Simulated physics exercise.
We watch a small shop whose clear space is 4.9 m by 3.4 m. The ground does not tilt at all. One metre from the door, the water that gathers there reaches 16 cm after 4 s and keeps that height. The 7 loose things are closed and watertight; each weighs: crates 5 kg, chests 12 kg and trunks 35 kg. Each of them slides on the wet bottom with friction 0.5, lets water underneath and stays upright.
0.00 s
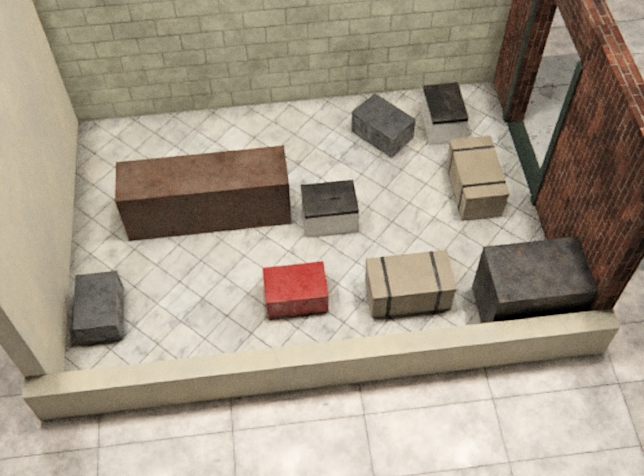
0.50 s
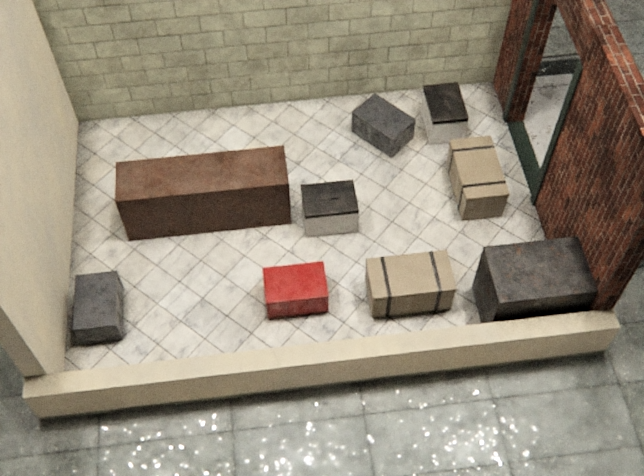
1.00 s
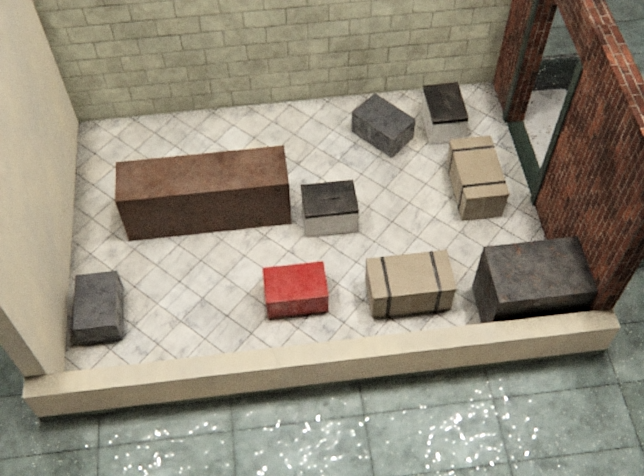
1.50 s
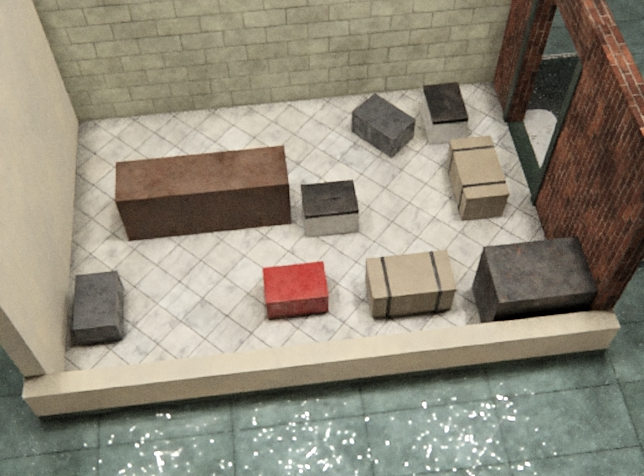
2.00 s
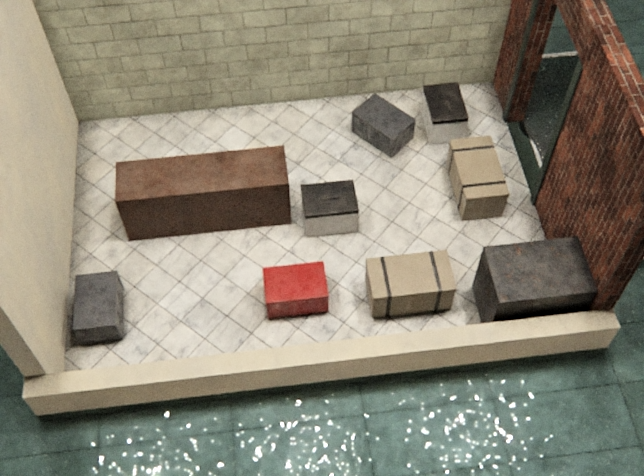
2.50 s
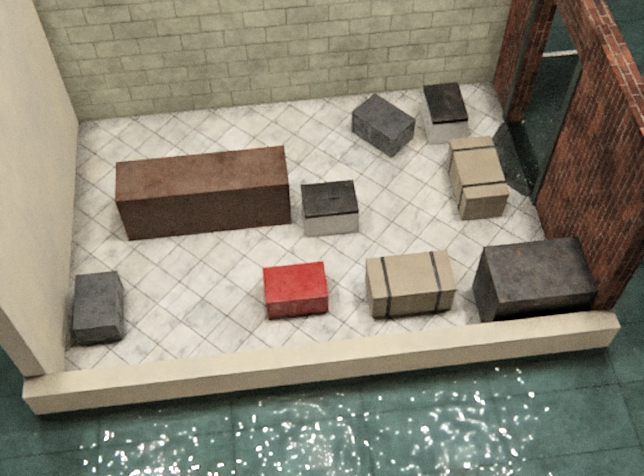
In a small shop, water spreads over the ground outside while the crates stay still.
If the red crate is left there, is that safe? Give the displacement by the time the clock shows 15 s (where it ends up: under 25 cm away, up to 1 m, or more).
It ends a short distance off.
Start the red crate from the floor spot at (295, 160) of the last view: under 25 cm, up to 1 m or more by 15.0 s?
So it journeys a long way.
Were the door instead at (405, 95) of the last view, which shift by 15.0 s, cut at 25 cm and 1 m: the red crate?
Red crate: Goes a long way.
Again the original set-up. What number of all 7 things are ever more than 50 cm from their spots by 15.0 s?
That comes to 5.
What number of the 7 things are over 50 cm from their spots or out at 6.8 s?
By that time the total stands at 2.
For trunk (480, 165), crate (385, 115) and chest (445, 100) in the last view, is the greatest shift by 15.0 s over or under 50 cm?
Result, in order: Higher / higher / higher.
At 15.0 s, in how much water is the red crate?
I'd say around 6 cm.
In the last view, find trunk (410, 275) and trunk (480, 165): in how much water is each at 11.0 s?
Some 3 cm at the first, some 7 cm at the second.
After 3.5 s the red crate is near (295, 282), 0.0 m from its start, aground; 0 afloat.
After 6.8 s the red crate is near (295, 282), 0.0 m from its start, aground; 1 afloat.
After 11.0 s the red crate is near (295, 282), 0.0 m from its start, aground; 2 afloat.
After 15.0 s the red crate is near (335, 314), 0.5 m from its start, afloat; 4 afloat.
